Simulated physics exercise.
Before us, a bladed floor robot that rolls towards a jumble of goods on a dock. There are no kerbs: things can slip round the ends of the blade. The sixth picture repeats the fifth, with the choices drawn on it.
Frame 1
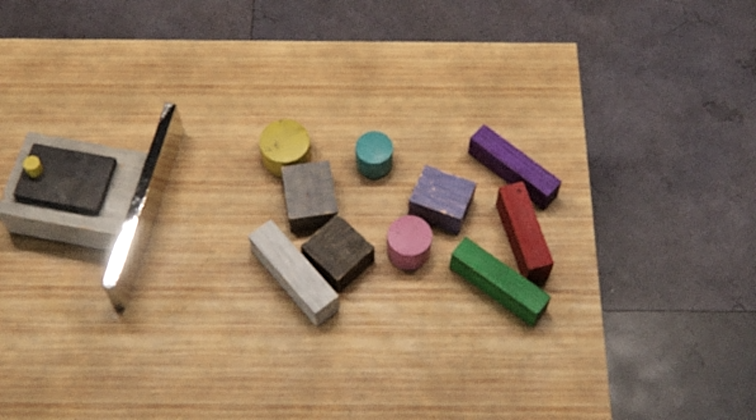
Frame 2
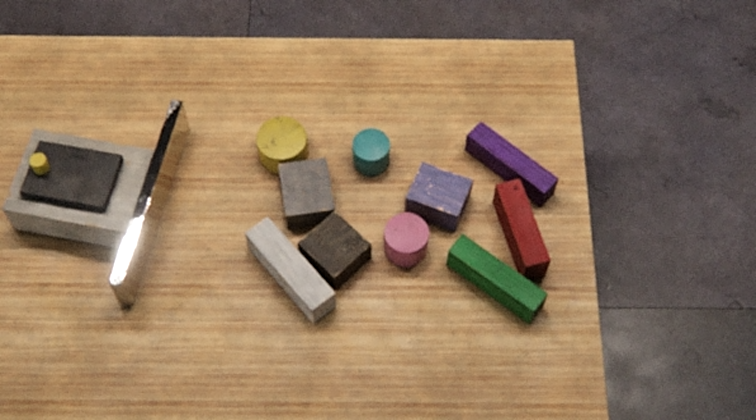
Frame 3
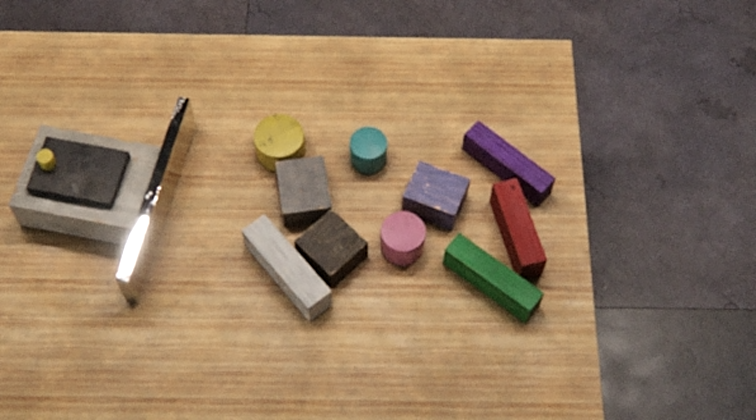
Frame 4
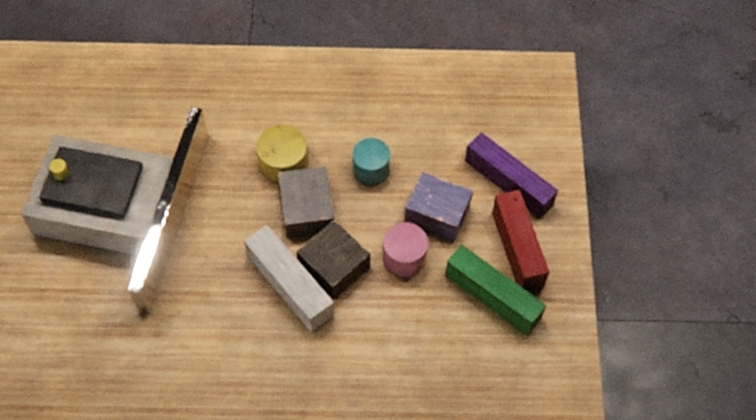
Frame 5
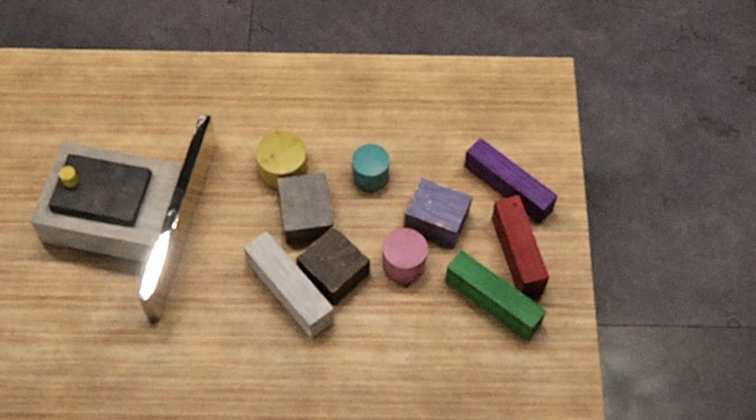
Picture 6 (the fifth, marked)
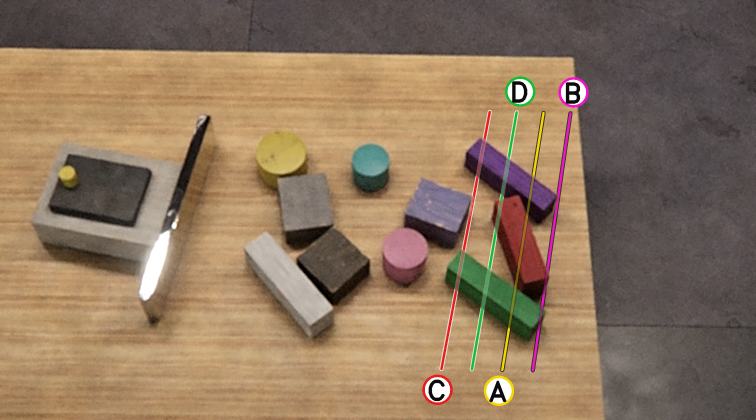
Wooden platform holding a loose cluster of coloured blocks, bars and canisters, with a bladed grey robot creeping right towards them.
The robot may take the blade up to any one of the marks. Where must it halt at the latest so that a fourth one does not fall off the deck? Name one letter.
The farthest such stop is D.
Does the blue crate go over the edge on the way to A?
By then, yes.
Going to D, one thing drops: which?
It is the red stick.
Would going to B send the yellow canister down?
Yes.
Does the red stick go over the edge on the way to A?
Yes.
On the copy, A at (524, 233); B at (553, 234); C at (467, 232); D at (496, 233).
On D. First, robot (222, 191); yellow canister (341, 162); white bar (316, 299).
Then, robot (336, 193); red stick (548, 248); purple stick (529, 166).
Finally, robot (424, 194); red stick over the edge; purple stick (578, 134); one fallen.
By contrast, A drops five; B drops seven; C is within the limit but short.
